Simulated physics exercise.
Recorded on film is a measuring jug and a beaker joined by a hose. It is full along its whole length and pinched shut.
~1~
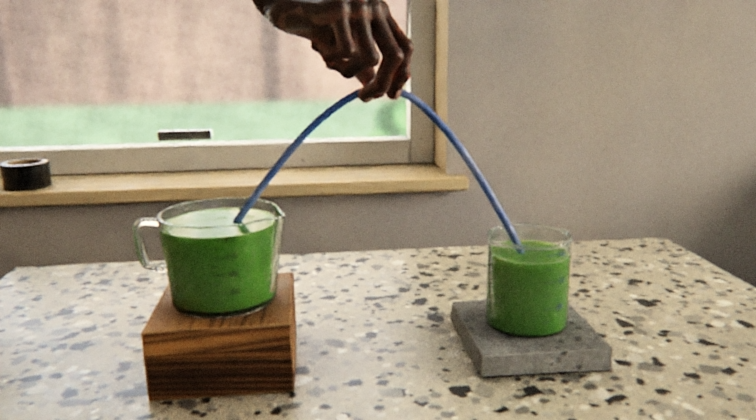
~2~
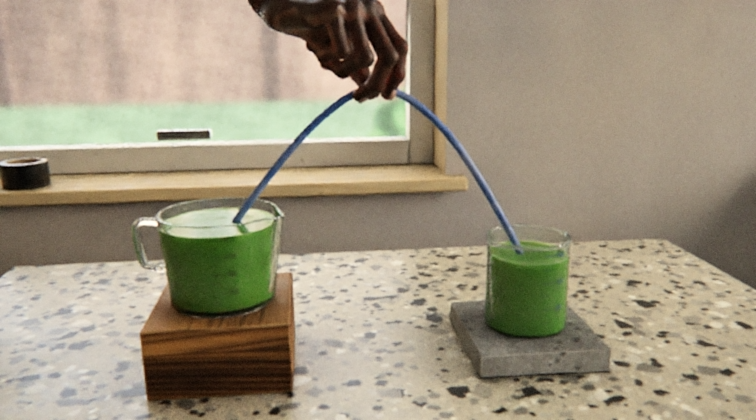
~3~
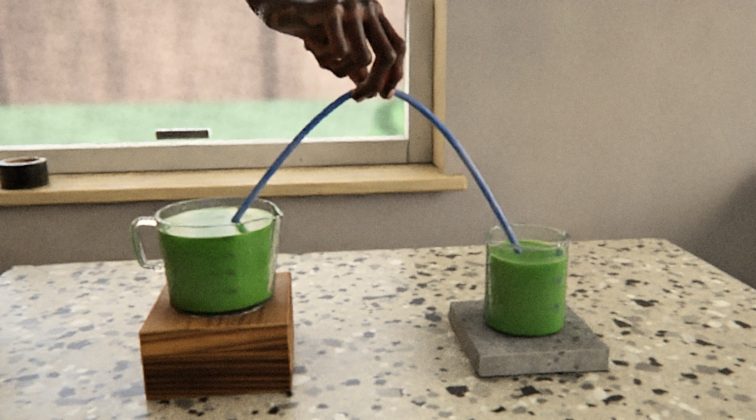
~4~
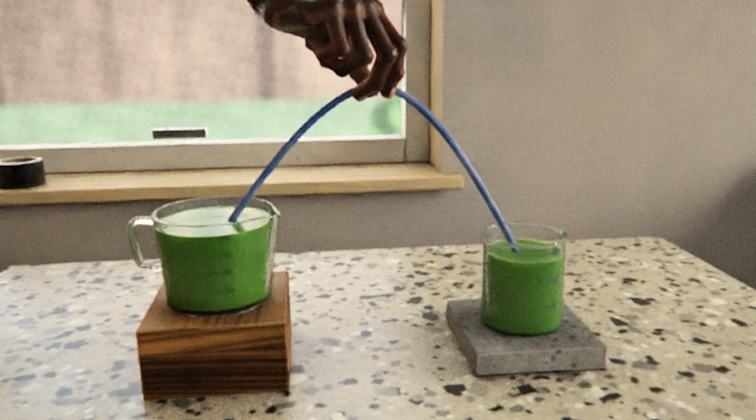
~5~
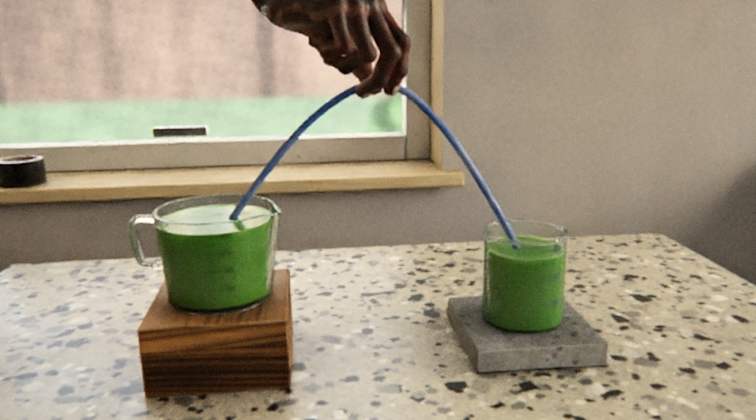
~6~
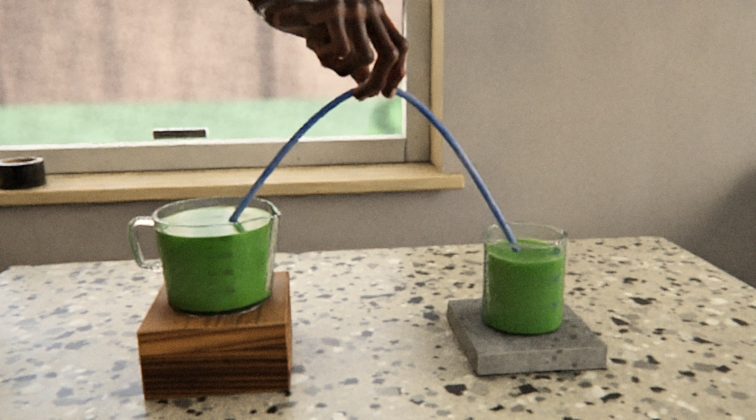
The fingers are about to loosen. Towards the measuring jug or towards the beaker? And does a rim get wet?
It flows to the right, and the receiving one spills over.
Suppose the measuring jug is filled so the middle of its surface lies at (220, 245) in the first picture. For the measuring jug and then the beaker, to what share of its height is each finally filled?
The first settles near 50 per cent, the second near 95 per cent.
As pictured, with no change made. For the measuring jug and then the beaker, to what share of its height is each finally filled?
About 55 %, then 100 %.
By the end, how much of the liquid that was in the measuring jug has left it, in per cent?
About 40 per cent.
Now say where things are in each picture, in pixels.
The first frame shows fingers on the hose; measuring jug (222, 252) nearly full, up on the wooden block; beaker (528, 277) about three quarters full, up on the brick.
The second frame shows still shut; measuring jug nearly full, surface at (219, 222); beaker about three quarters full, surface at (528, 253).
In the third frame, the hose is pinched; measuring jug (220, 252) nearly full; beaker (526, 277) about three quarters full.
The fourth frame shows nothing flows; measuring jug nearly full, surface at (215, 220); beaker about three quarters full, surface at (524, 251).
The fifth frame shows fingers on the hose; measuring jug (218, 249) nearly full, up on the wooden block; beaker (524, 273) about three quarters full, up on the brick.
The sixth frame shows still shut; measuring jug nearly full, surface at (215, 221); beaker about three quarters full, surface at (525, 250).
A moment on, the measuring jug is about three quarters full; the beaker is nearly full.
Further on, the measuring jug is about two thirds full; the beaker is full to the brim; a puddle lies under the lower one.
When it is over, the measuring jug is about half full; the beaker is full to the brim; a puddle lies under the lower one; the two surfaces are level.
